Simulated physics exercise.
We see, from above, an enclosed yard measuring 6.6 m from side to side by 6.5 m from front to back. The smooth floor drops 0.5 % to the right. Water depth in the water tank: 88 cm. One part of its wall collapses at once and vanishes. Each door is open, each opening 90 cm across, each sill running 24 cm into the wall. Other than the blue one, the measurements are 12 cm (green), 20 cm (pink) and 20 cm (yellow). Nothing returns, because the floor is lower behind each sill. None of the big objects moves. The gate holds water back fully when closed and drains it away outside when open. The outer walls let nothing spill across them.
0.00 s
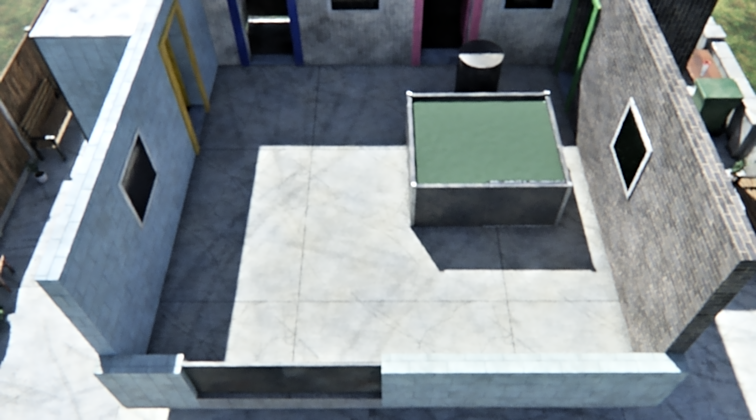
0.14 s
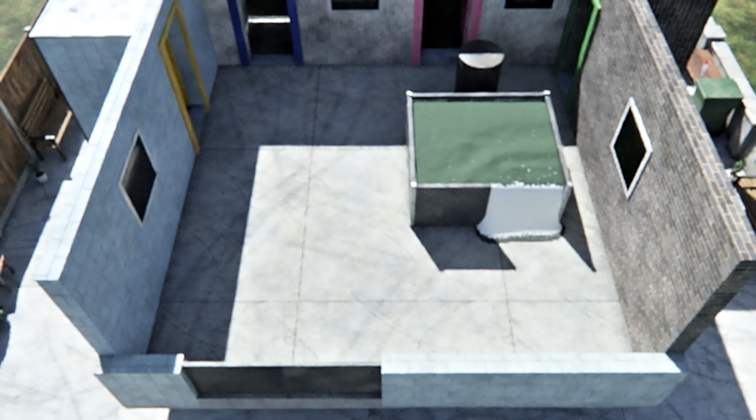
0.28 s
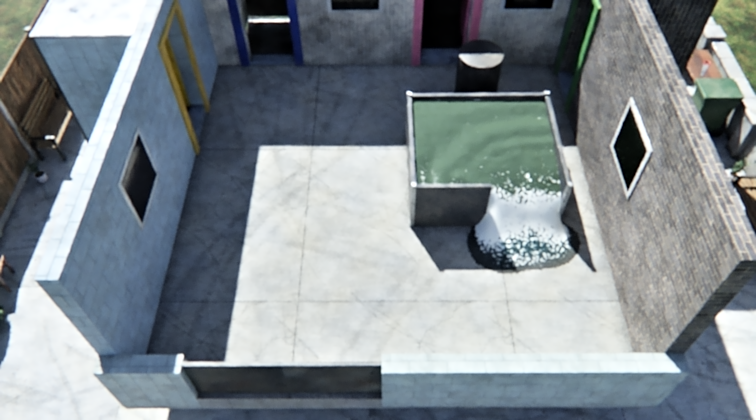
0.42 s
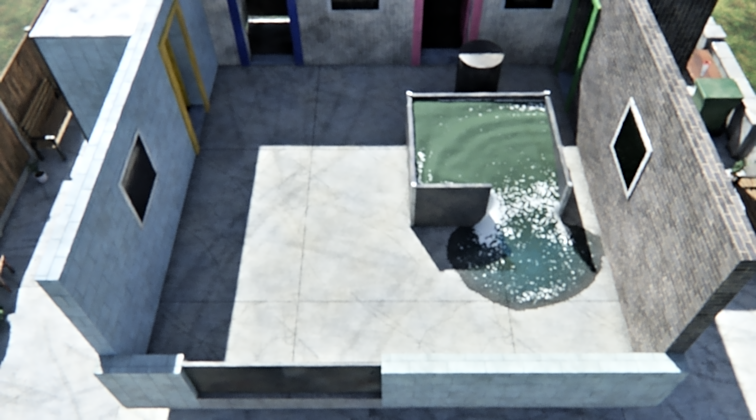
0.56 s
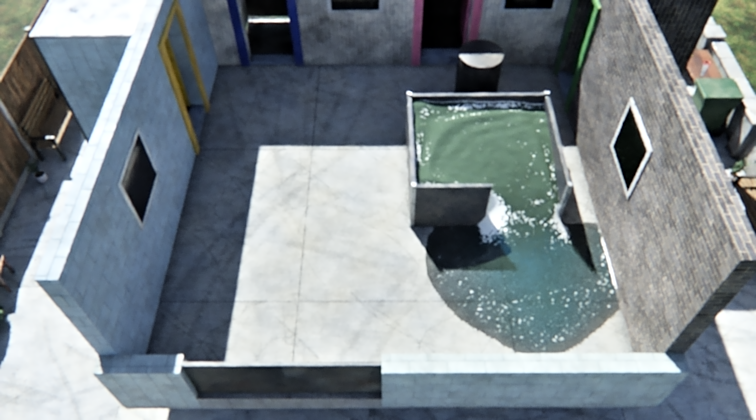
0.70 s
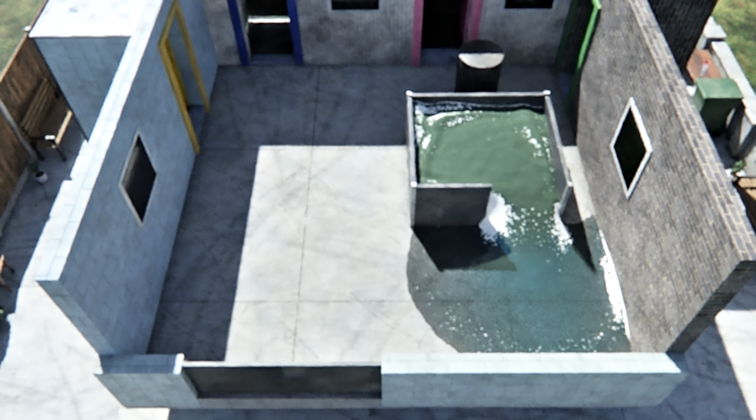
Green water pours through a gap in the tank's front wall and spreads across the yard.
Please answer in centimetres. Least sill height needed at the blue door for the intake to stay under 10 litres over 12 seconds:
16 cm or so.
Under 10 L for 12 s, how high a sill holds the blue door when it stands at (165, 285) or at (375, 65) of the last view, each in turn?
Around 23 and 8.0 cm respectively.
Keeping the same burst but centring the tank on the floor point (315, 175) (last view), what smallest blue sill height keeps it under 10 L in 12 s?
Roughly 12.5 centimetres.
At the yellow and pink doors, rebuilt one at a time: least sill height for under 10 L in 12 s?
Some 5.5 cm for yellow, some 13.0 cm for pink.
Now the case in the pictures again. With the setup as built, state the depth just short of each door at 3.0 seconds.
At the green door the depth is 0 cm, at blue 0 cm, at pink 0 cm and at yellow 0 cm.
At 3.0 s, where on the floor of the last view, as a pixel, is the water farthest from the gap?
Near pixel (141, 381).
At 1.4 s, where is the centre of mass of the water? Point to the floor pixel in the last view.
Centre of the water: Approx. (500, 227) px.
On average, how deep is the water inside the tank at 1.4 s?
56 cm, roughly.
After 1.4 s water covers 20 % of the floor, deepest (70 cm) near (633, 380); it has not reached the blue door.
After 3.0 s water covers 40 % of the floor, deepest (36 cm) near (592, 381); it has not reached the blue door.
After 12.0 s water covers 100 % of the floor, deepest (18 cm) near (549, 64); 11 cm at the blue door, 216 litres in over its 6 cm sill.
At the blue door as built, the water arrived by 5.4 s and peaked near 17 cm at 6.6 s.
Run again over the same 12 s with other heights there, 43 litres in over 12.5 cm, 0 litres over 19.5 cm. The limit of 10 litres is kept from about 16 cm up.
